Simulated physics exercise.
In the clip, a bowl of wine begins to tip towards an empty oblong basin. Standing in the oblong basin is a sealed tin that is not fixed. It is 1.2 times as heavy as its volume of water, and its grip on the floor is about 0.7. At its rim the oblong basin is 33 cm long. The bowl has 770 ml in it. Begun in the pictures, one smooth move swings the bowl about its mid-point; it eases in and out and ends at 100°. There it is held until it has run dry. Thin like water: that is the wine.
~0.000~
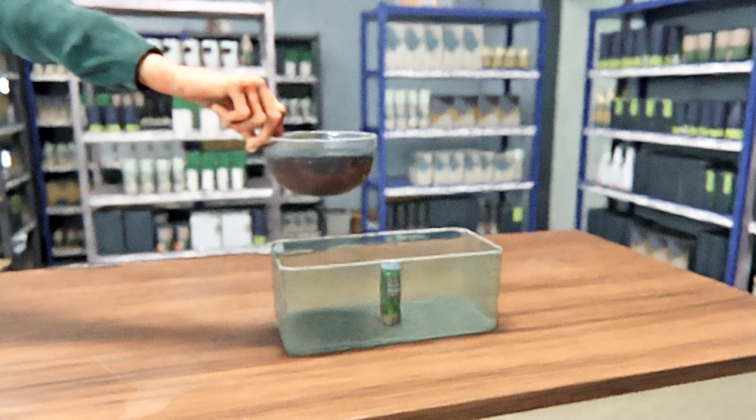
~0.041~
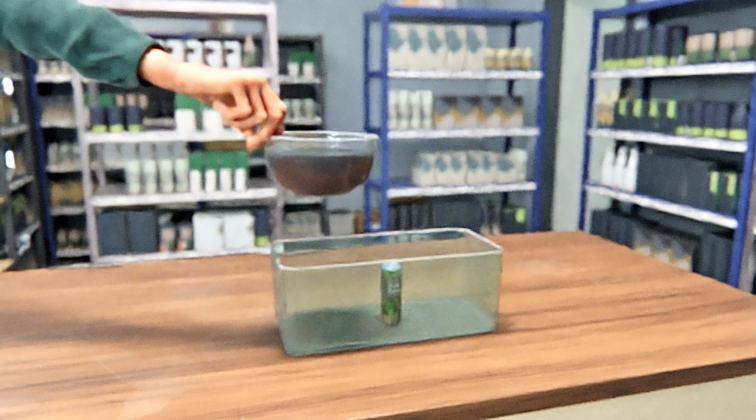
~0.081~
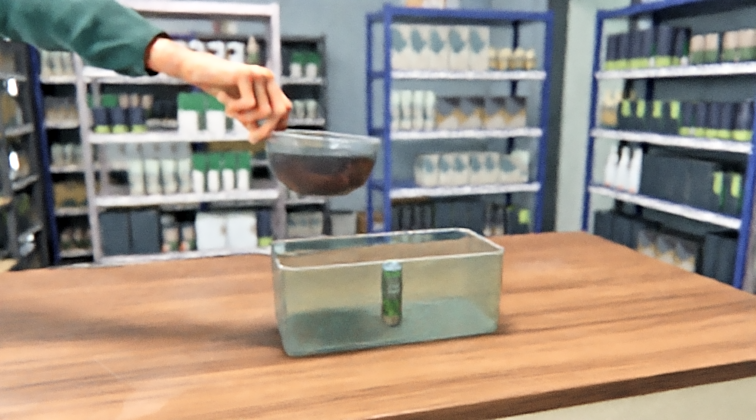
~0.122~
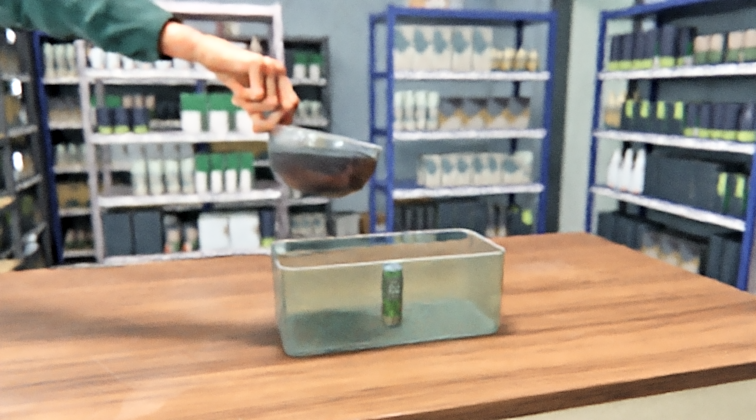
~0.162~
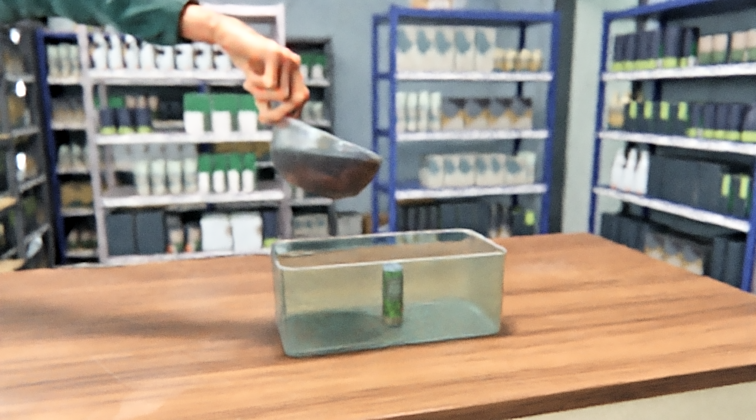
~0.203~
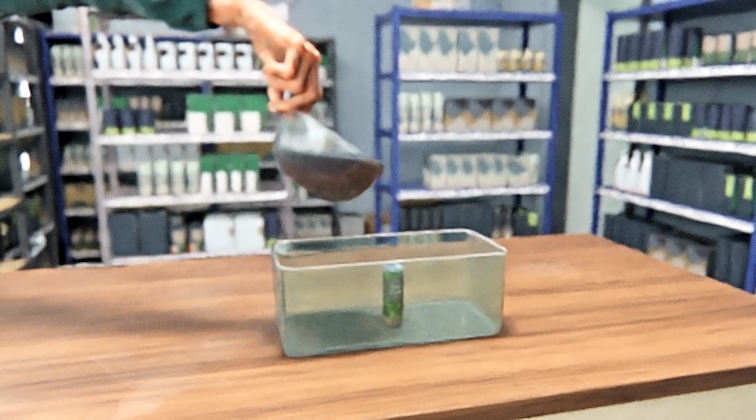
A hand tilts a glass bowl of dark liquid rightward above a clear rectangular basin.
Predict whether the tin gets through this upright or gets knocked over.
It ends up erect.
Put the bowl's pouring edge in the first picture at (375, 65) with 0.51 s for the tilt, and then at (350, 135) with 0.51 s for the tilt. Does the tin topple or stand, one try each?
The tin overturns the first time and overturns the second time.
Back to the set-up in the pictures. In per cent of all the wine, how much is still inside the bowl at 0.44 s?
Near 20 in a hundred.
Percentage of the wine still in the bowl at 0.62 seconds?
3 in a hundred, give or take.
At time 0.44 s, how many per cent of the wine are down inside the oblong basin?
Fraction in basin: Approx. 36%.
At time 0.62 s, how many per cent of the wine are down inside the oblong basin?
Near 90 in a hundred.
After 0.44 s the tilt is 96° and 20 per cent is still to pour; the tin stands where it began.
After 0.62 s the tilt is 100° and 3 per cent is still to pour; the tin stands where it began.
After 0.81 s the tilt is 100° and 0 per cent is still to pour; the tin stands where it began.
After 1.01 s the tilt is 100° and 0 per cent is still to pour; the tin stands where it began.
In the end the tin stands where it began.
